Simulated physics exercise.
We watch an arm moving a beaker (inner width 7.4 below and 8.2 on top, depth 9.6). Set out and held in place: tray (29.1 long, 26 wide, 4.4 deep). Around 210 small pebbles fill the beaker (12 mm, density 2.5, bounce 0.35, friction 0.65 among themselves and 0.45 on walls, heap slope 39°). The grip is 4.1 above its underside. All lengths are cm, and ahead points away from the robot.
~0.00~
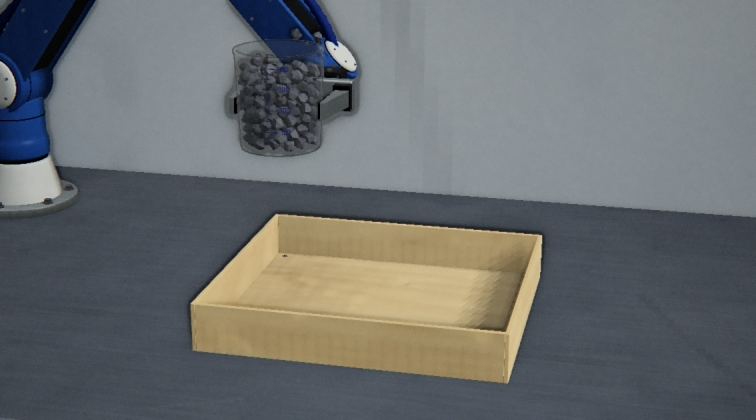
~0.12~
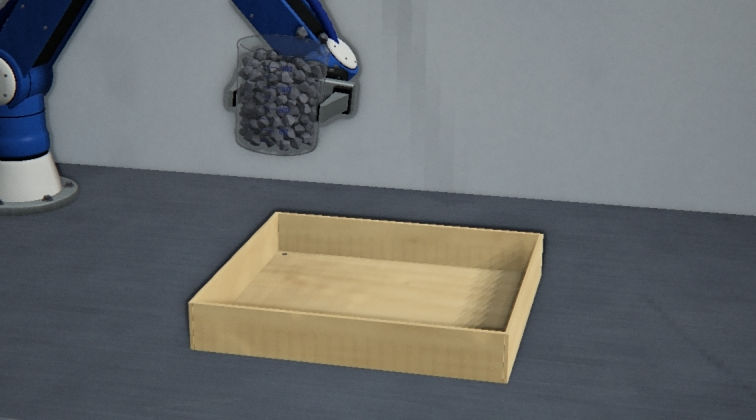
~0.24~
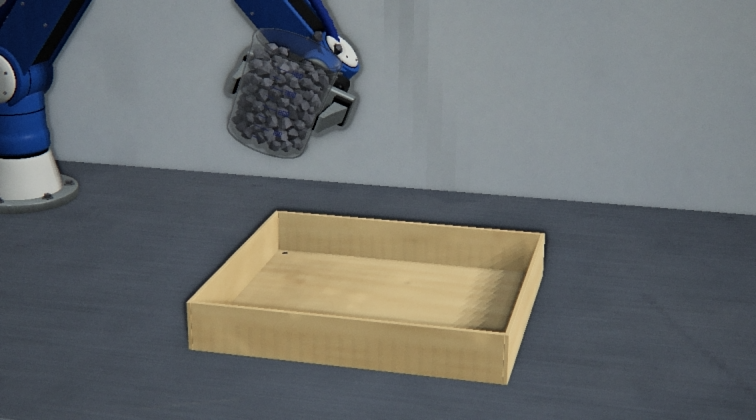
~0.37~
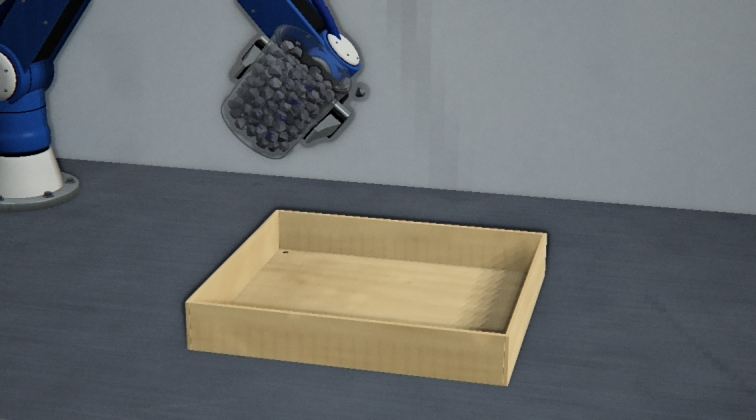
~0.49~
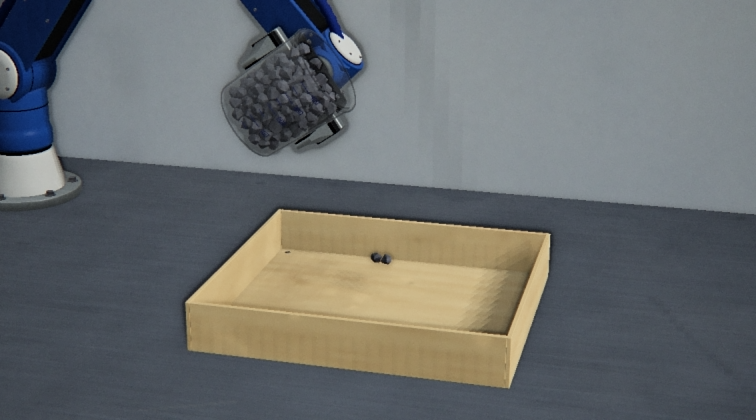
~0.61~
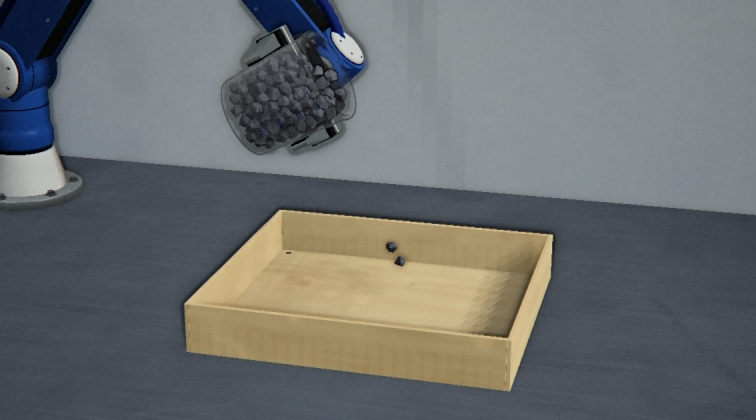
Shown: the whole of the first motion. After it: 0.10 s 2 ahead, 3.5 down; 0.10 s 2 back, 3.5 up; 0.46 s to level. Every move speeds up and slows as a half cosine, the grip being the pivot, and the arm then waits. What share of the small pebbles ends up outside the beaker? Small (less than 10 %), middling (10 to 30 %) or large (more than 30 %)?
Outside the beaker the share is small, less than 10 %.
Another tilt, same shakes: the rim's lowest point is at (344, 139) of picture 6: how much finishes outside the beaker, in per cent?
Some 15 per cent.
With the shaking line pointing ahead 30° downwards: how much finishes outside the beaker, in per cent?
About 5 per cent.
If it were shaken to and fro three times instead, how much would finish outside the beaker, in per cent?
In that case some 5 per cent.
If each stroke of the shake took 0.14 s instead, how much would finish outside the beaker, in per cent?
In that case some 0 per cent.
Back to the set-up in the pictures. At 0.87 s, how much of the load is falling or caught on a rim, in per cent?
Roughly 0 per cent.
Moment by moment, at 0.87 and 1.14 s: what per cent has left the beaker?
About 0, 0.
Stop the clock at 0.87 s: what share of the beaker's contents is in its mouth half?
About 45 per cent.
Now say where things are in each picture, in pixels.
The first frame shows beaker middle at (280, 99), level; upper third of the load around (281, 79), from x 245 to 315, top at y 35; 211 in the beaker.
The second frame shows beaker middle at (280, 97), tilted 6° forward; upper third of the load around (282, 76), from x 245 to 325, top at y 30.
The third frame shows beaker middle at (281, 96), tilted 21° forward; upper third of the load around (282, 77), from x 235 to 335, top at y 35.
The fourth frame shows beaker middle at (283, 96), tilted 40° forward; upper third of the load around (284, 78), from x 230 to 360, top at y 50; 209 in the beaker, 2 in flight or on a rim.
The fifth frame shows beaker middle at (286, 96), tilted 55° forward; upper third of the load around (285, 79), from x 235 to 385, top at y 50; 209 in the beaker, 2 in the tray.
The sixth frame shows beaker middle at (286, 97), tilted 61° forward; upper third of the load around (284, 80), from x 235 to 400, top at y 60; 209 in the beaker, 2 in the tray.
After 0.87 s, tilted 58° forward, highest piece 24 above the table; 208 in the beaker, 2 in the tray, 1 in flight or on a rim.
After 1.14 s, tilted 12° forward, highest piece 26 above the table; 208 in the beaker, 3 in the tray.
After 1.47 s, level, highest piece 26 above the table; 208 in the beaker, 3 in the tray.
After 2.52 s, level, highest piece 26 above the table; 208 in the beaker, 3 in the tray.
At rest, 208 in the beaker, 3 in the tray. That is 1 % outside the beaker.
